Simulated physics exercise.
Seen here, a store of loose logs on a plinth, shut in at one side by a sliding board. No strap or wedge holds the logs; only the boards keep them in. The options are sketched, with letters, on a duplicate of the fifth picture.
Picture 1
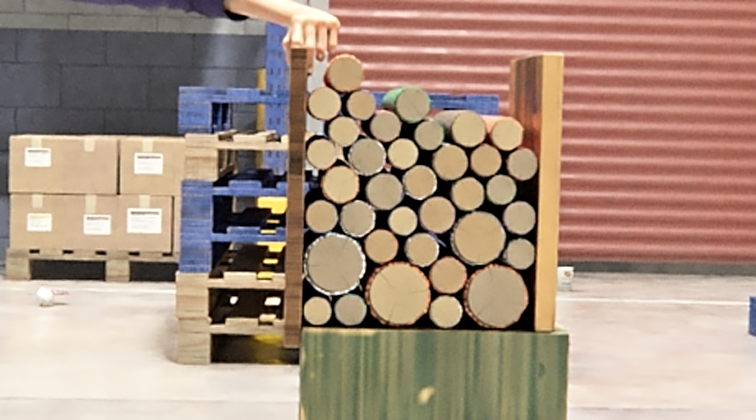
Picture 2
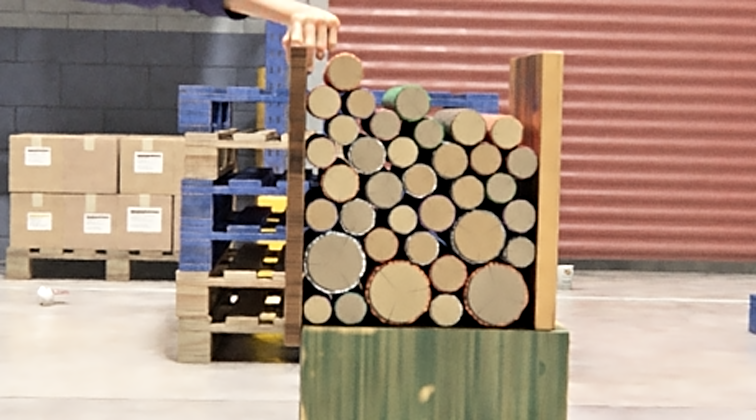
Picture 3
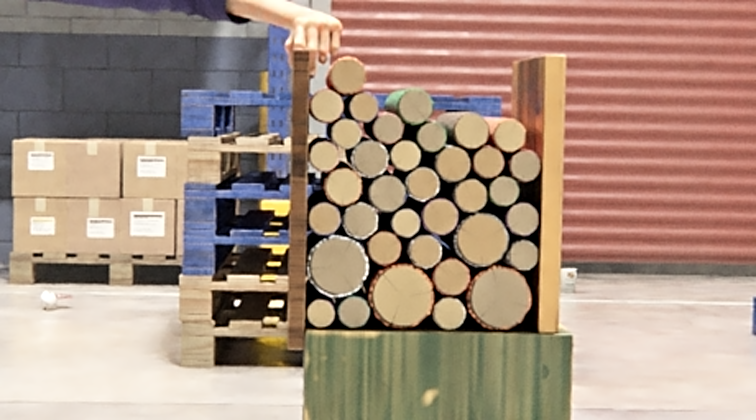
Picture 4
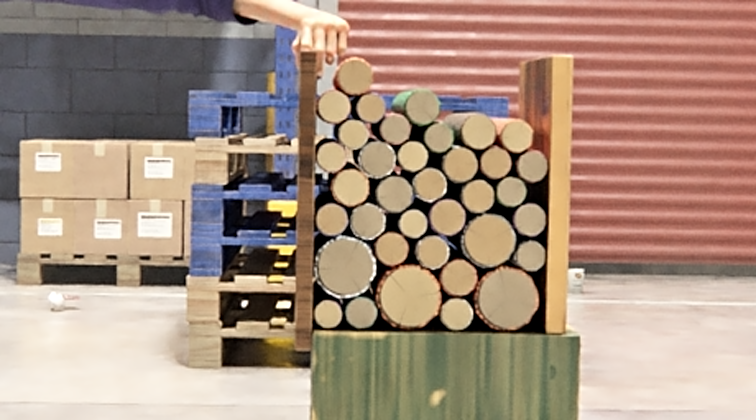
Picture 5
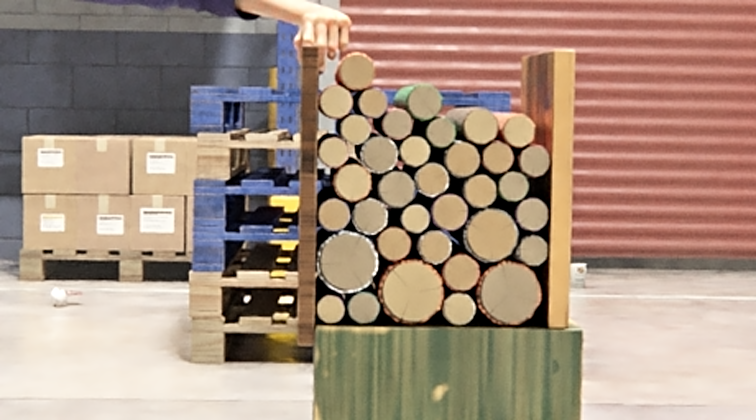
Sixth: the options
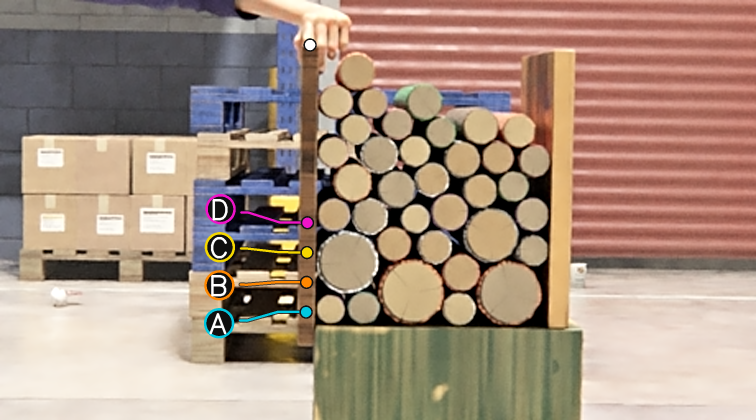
A stack of loose round logs, their pale cut ends facing the viewer, sits between two upright wooden boards on a green plinth, seen straight on in a warehouse-like space. Blue and brown pallets and cardboard boxes stand at left, before a grey wall and red ribbed shutter. A hand stays on the left board and the logs keep their arrangement, while the view shifts slightly.
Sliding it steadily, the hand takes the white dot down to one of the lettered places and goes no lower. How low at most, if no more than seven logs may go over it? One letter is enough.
The last mark within the limit is D.
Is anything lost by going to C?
Yes, at C.
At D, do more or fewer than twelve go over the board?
Fewer than twelve.
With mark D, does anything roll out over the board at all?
Yes, at D.
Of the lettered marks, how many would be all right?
One of them.
On the marked copy, A at (306, 312); B at (306, 283); C at (307, 253); D at (307, 223); the white dot at (310, 45).
Taking D. A third of the way, top of the board (318, 127).
Two thirds of the way, top of the board (316, 216).
When it is over, top of the board (316, 223), six out over the board.
As for the rest, A more than seven out over the board; B more than seven out over the board; C more than seven out over the board.
